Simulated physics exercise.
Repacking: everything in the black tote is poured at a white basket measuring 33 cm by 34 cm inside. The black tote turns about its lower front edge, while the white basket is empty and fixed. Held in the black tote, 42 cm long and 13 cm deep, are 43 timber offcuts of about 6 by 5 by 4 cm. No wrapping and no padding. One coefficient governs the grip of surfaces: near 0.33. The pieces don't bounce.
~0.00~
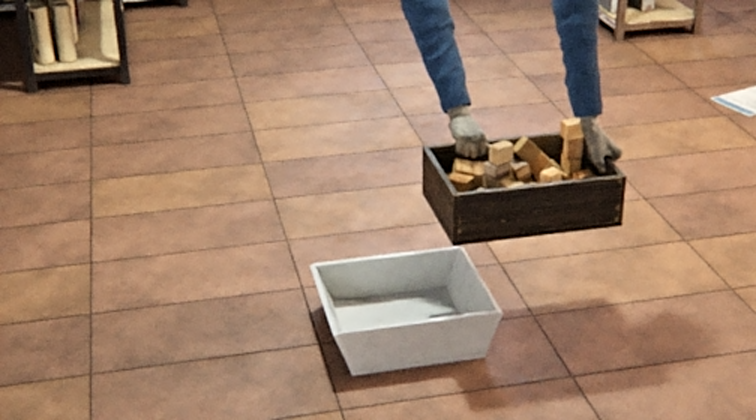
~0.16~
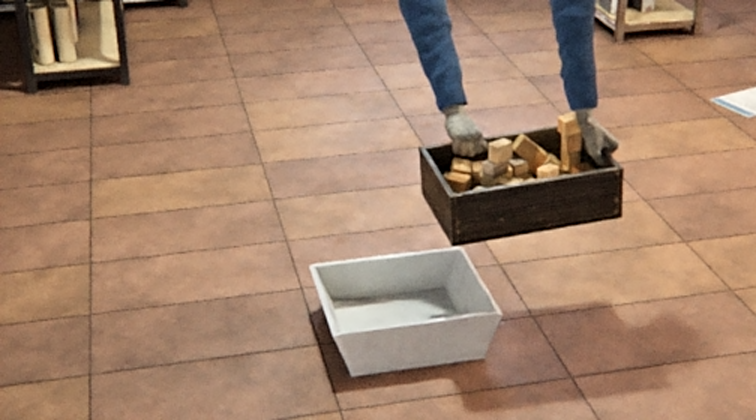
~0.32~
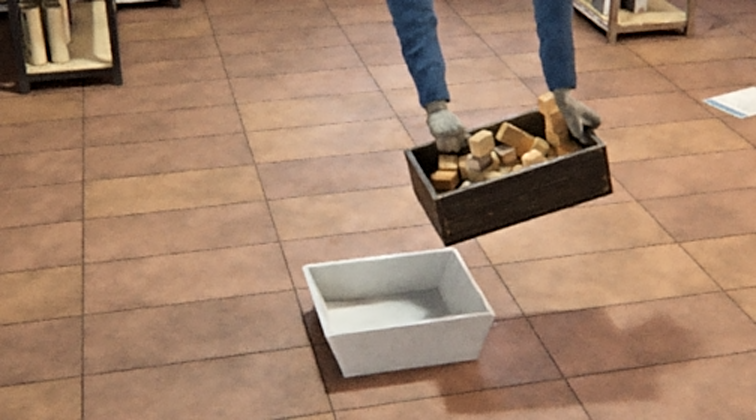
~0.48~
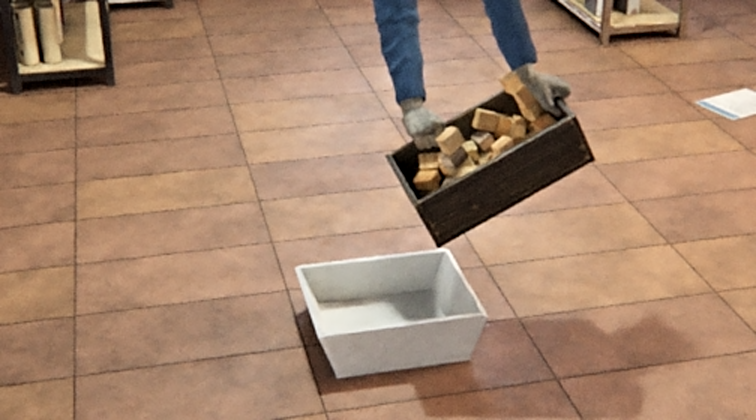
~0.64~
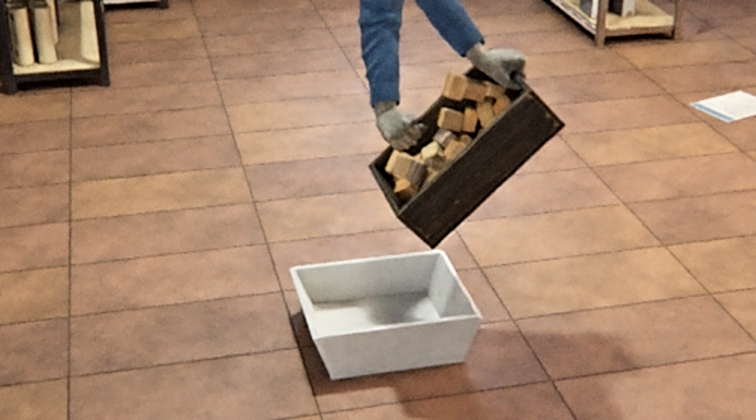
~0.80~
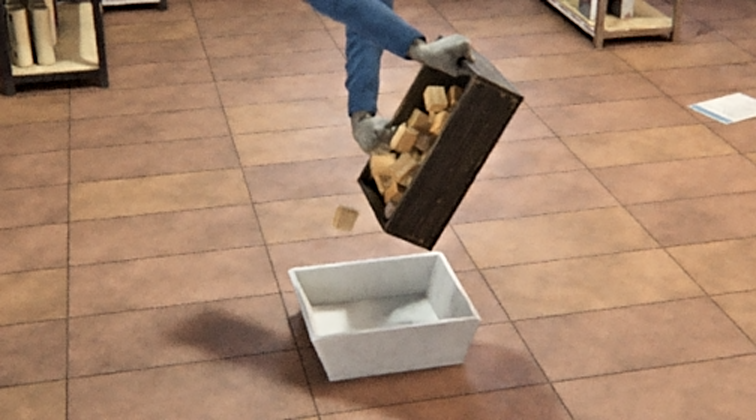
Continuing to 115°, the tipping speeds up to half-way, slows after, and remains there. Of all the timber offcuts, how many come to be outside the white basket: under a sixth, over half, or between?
Outside tally: One sixth to one half, white basket.
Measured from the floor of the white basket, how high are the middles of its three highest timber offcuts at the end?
Roughly 11 cm.
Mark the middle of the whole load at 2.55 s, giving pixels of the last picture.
(327, 331).
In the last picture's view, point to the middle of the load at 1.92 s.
Somewhere around (330, 328) in pixels.
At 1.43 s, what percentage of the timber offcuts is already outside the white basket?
10 % by then.
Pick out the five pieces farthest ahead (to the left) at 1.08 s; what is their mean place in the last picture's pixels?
Mean place: Roughly (292, 307).
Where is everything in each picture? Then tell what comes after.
In the first frame (places track the rim corner closest to us here), black tote (458, 194); white basket (338, 332); tipped 0°; all still inside.
Black tote (455, 195); tipped 3°, in the second frame.
Black tote (439, 197); tipped 13°, in the third frame.
Black tote (418, 202); tipped 26°, in the fourth frame.
Black tote (399, 212); tipped 43°; 2 out, the lowest offcut at (400, 164), in the fifth frame.
Black tote (386, 227); white basket (316, 337); tipped 60°; 1 out, the lowest offcut at (345, 218), in the sixth frame.
After 1.08 s, tilt 90°; 37 still in the black tote, 2 in the white basket, 2 outside the white basket and 2 in the air.
After 1.43 s, tilt 113°; 29 still in the black tote, 3 in the white basket, 5 outside the white basket and 6 in the air.
After 1.92 s, tilt 115°; 1 still in the black tote, 22 in the white basket, 16 outside the white basket and 4 in the air.
Outcome (at 2.55 s), 27 in the white basket and 16 outside the white basket. Asked share, 16 of 43, 37 per cent.
